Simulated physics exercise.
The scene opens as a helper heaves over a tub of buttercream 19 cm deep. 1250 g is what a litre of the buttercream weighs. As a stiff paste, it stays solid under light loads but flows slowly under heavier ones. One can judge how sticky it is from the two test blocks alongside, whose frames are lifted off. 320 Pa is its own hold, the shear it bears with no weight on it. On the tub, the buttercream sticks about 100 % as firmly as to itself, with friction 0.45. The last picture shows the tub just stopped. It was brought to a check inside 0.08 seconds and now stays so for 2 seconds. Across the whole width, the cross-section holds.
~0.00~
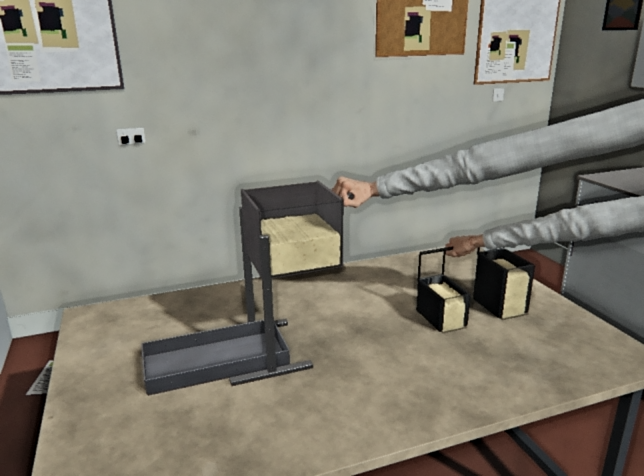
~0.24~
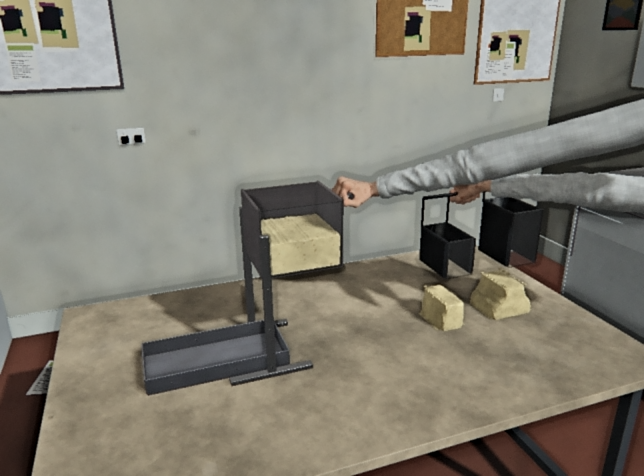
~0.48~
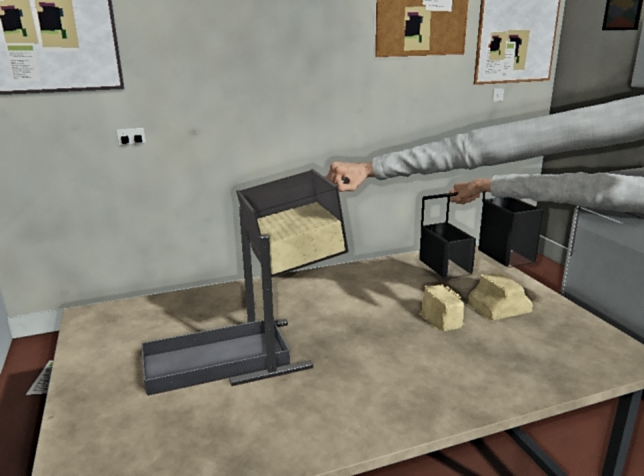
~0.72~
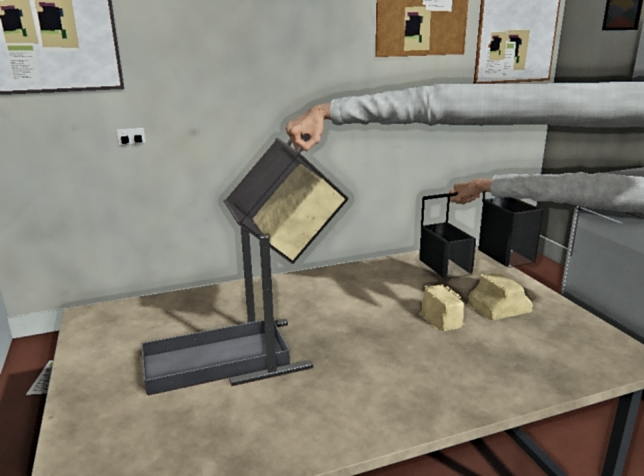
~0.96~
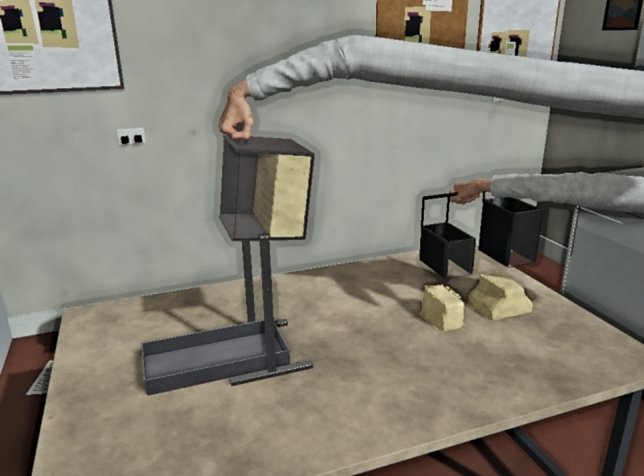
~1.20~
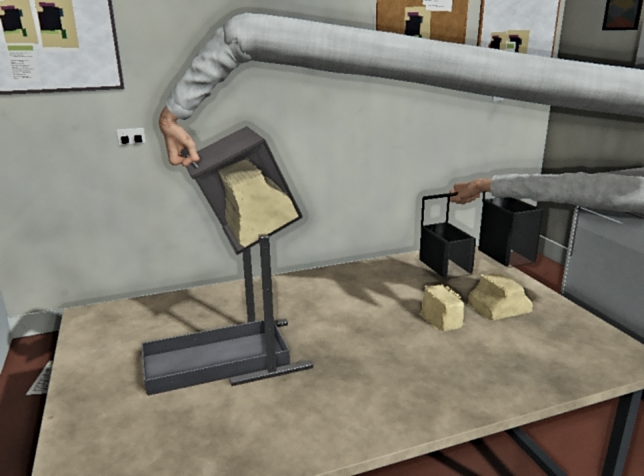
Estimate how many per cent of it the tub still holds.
The tub still holds some 0 per cent.
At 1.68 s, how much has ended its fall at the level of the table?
Roughly 60 per cent.
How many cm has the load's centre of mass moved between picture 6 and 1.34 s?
Measured shift, roughly 9 cm.
By 1.34 s, the tub is at 113 degrees and holds 65 %.
By 1.51 s, the tub is at 113 degrees and holds 30 %.
By 1.68 s, the tub is at 113 degrees and holds 14 %.
By 1.85 s, the tub is at 113 degrees and holds 0 %.
By 3.20 s, at the end, the tub is at 113 degrees and holds 0 %.
